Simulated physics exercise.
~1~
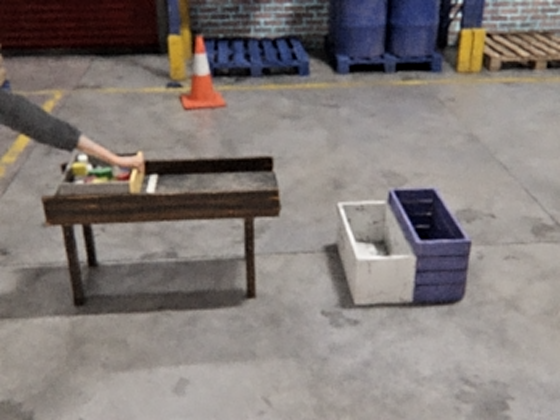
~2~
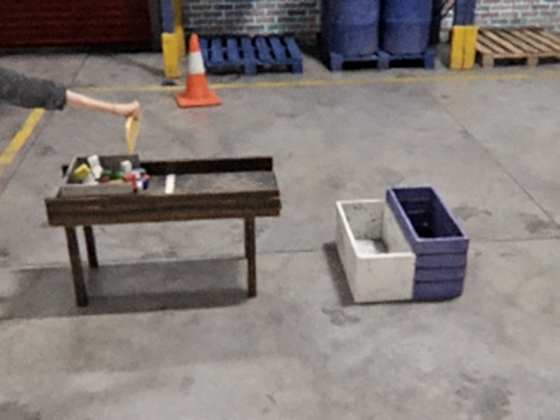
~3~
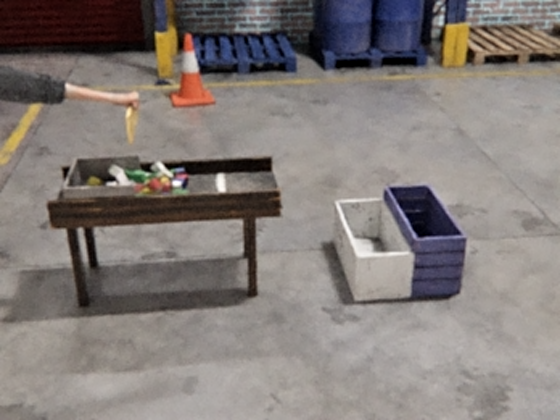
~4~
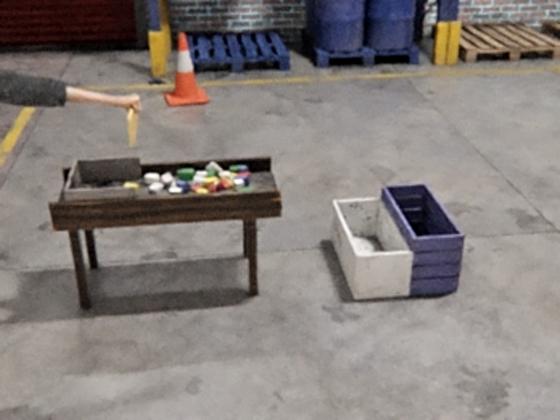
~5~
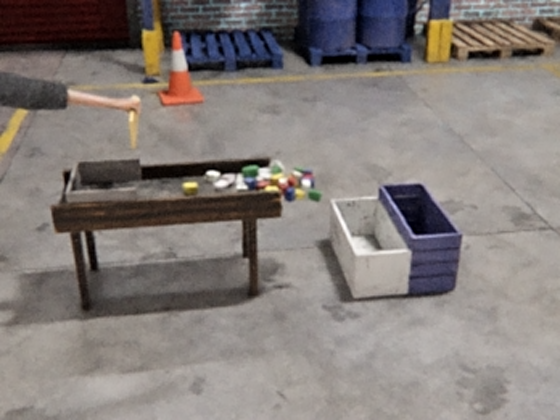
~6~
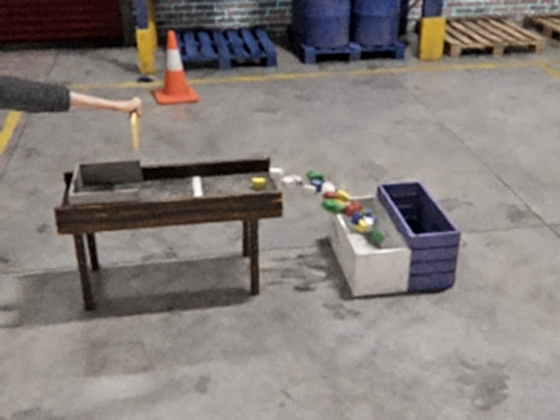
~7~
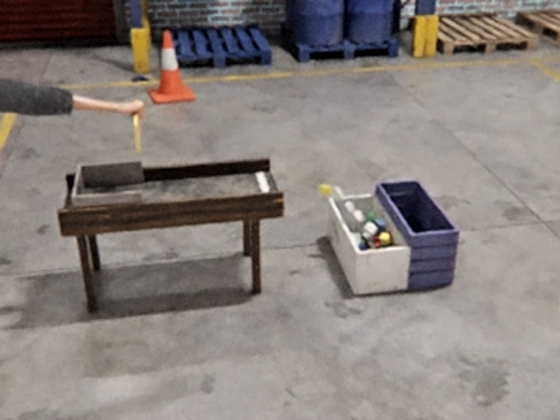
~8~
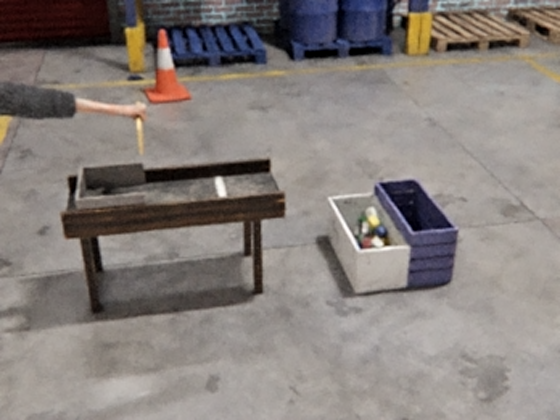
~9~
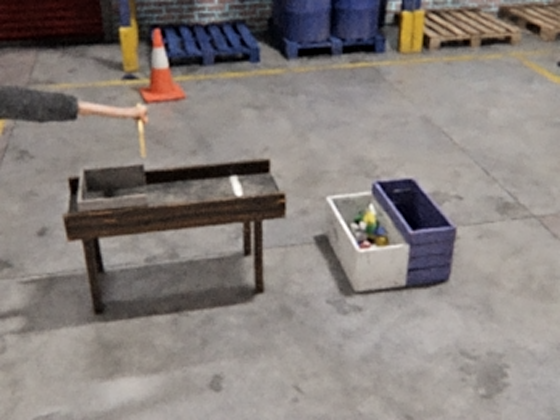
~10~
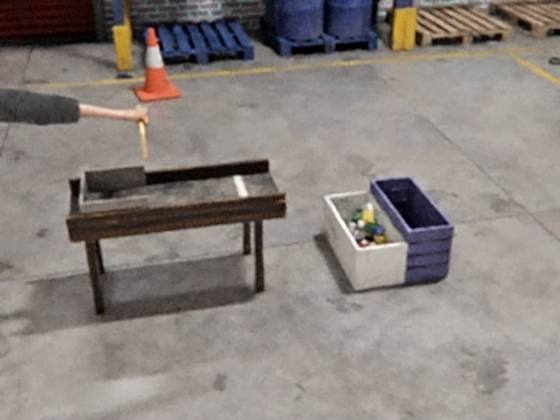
The clip opens on a concrete warehouse floor, where a hand holds a gate at a grey pen of colourful toy bricks on a table-like conveyor, with a white tote and a blue tote standing to the right. The hand lifts the gate clear, and the bricks begin sliding right as a loose, spreading heap. They travel along the belt and spill off its far end, flying in a scattered stream towards the white tote. A last yellow piece trails behind the others before dropping in too. The bricks finally lie heaped in the white tote, while the blue one stays empty.
